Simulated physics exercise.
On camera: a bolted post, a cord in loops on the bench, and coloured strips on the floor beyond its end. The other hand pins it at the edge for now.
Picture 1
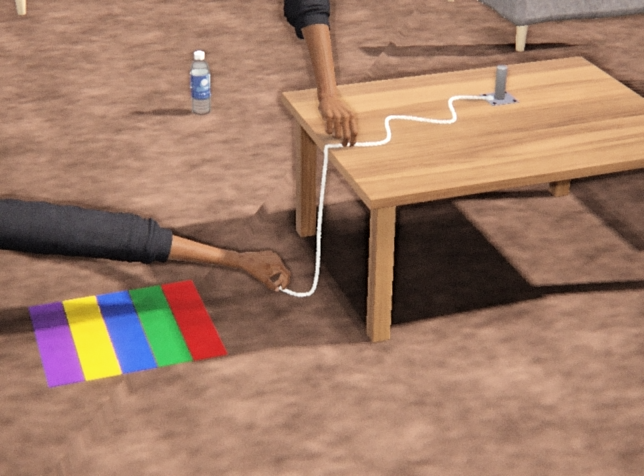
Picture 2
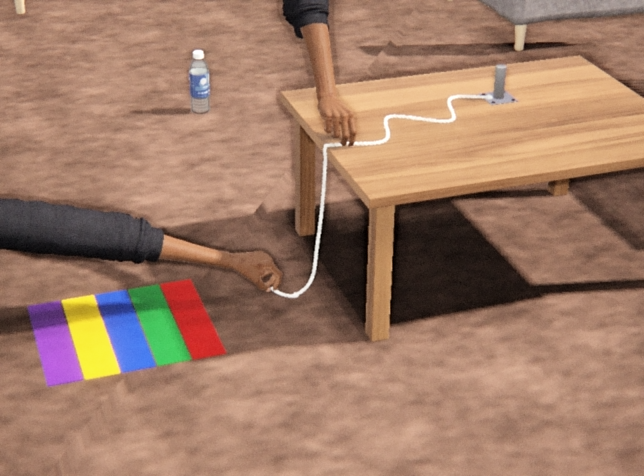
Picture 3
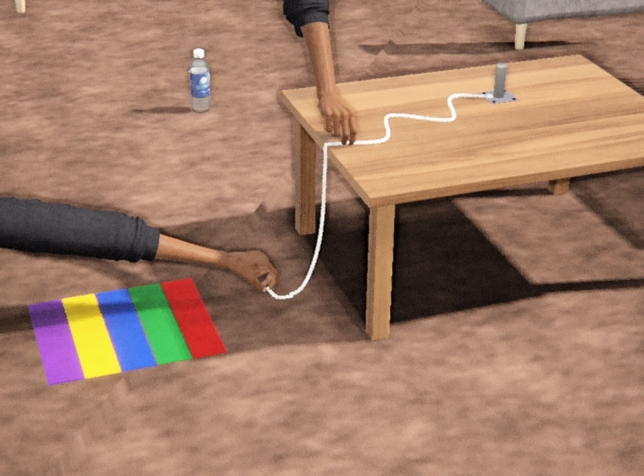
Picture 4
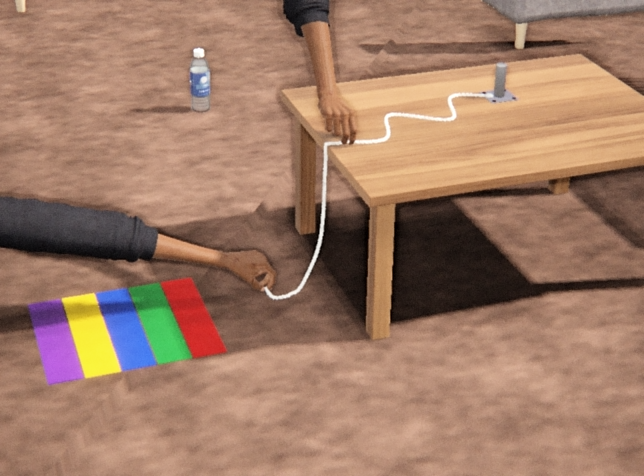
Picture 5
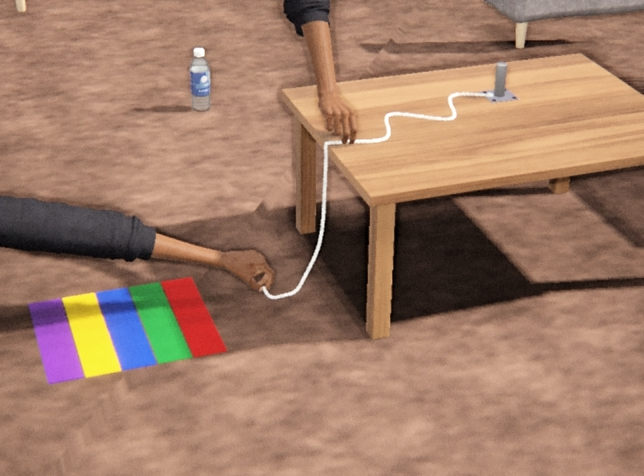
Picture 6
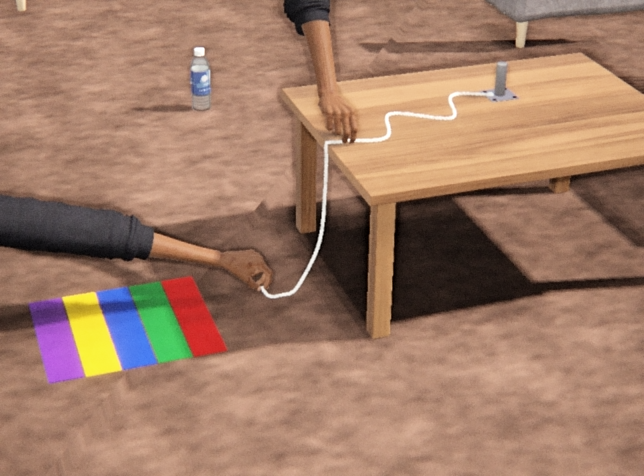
To begin with, one hand presses a white cord against the edge of a wooden table while another, low at the left, holds its end near coloured strips on the floor. The lower hand draws the end slightly left toward the red strip, then barely moves, while the loops on the tabletop stay still.
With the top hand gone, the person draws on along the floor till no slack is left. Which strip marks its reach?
The yellow one.
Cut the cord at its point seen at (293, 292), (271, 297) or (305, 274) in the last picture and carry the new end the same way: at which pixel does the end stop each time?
Try by try, around (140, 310), (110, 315) and (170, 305).
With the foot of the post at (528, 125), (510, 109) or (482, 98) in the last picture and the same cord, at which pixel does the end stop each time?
Try by try, around (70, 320), (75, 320) and (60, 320).
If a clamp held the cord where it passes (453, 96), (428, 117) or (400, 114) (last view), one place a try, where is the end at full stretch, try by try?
Try by try, around (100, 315), (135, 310) and (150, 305).
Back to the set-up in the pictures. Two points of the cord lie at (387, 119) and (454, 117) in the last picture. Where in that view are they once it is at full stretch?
The first at (349, 132), the second at (415, 115).
Early on, end near (153, 306); over green.
Midway, end near (112, 313); over blue.
At the end of the slack, end near (88, 317); over yellow. It halts on the yellow strip.
